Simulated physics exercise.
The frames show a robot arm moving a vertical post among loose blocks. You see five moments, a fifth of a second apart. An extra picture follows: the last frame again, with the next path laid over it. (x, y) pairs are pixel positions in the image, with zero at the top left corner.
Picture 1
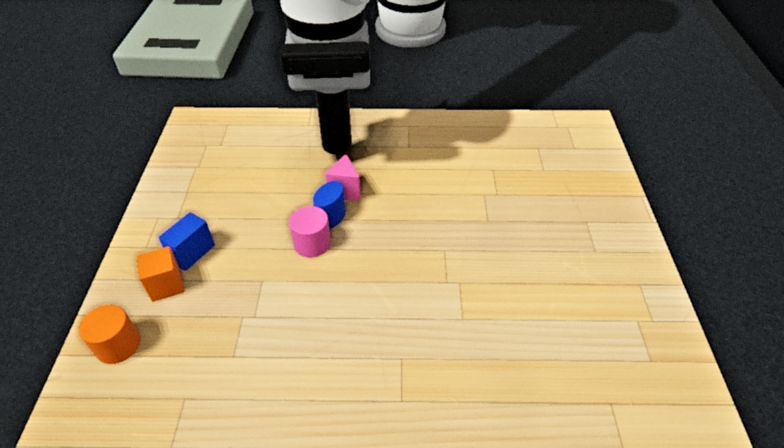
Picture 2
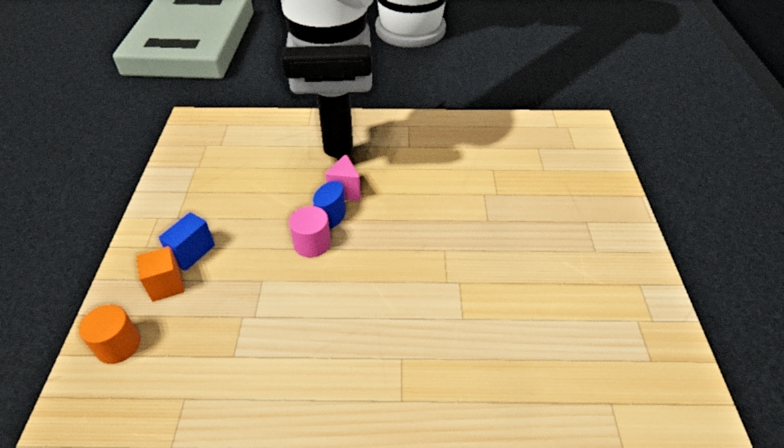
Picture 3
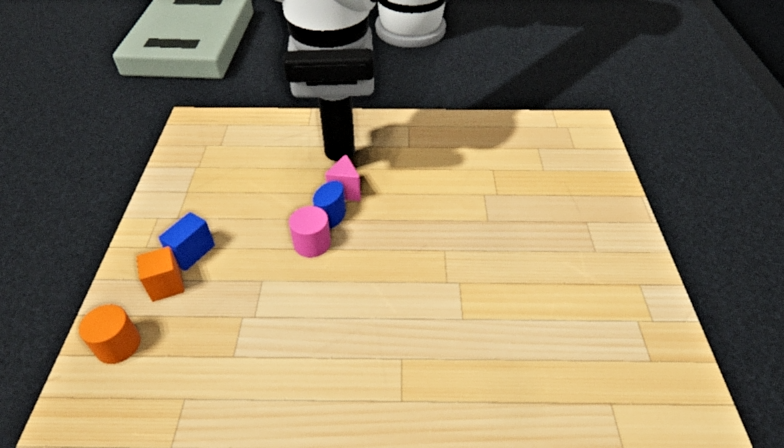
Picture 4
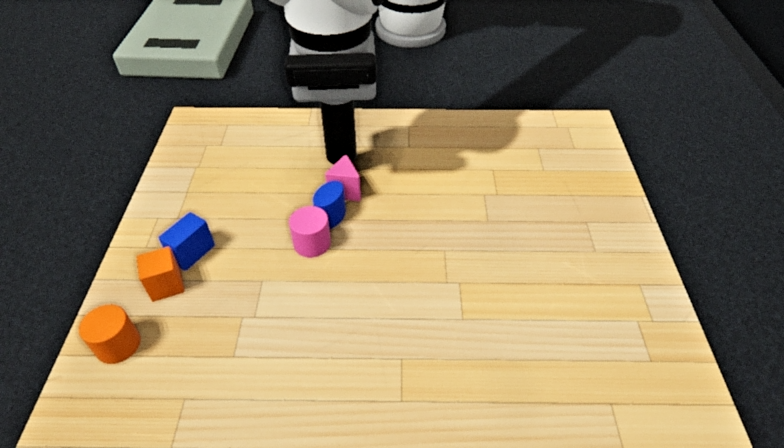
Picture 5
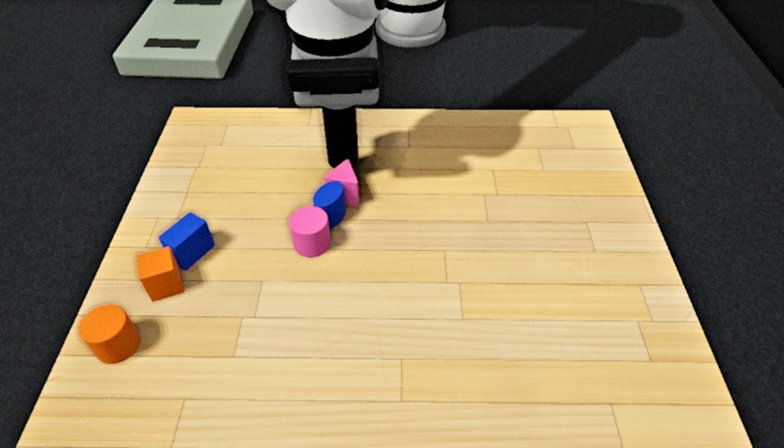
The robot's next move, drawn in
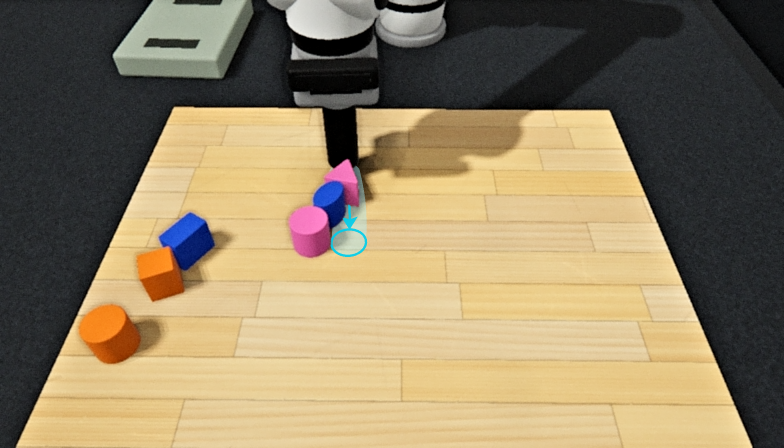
A robot arm inches its black post toward a pink triangular block on a wooden board.
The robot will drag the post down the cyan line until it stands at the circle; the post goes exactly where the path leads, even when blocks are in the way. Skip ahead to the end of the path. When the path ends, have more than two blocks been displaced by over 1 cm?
Yes.
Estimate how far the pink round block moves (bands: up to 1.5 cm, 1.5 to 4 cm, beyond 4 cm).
The move is medium, 1.5 to 4 cm.
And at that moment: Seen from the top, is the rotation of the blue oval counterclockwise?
No - that is not the case.
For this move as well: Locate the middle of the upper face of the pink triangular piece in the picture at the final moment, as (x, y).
If I read the scene right, the answer is (376, 226).
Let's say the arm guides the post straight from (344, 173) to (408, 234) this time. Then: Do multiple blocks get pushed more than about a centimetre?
No.
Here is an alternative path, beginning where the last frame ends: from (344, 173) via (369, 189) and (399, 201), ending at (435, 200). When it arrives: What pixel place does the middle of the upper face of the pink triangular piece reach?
It should be at (359, 185) by then.
The drawn path runs from (344, 173) through (349, 205) to (349, 242).
What follows on the original path. One third of the way, post (347, 182); pink round block (303, 223); blue oval (327, 200), turned 35° clockwise; pink triangular piece (356, 188), turned 25° clockwise.
Two thirds of the way, post (349, 206); pink round block (298, 226); blue oval (327, 211), turned 100° clockwise; pink triangular piece (367, 209), turned 15° clockwise.
At the end, post (348, 230); pink round block (283, 234); blue oval (317, 231), turned 150° clockwise; pink triangular piece (376, 226), turned 30° anticlockwise.
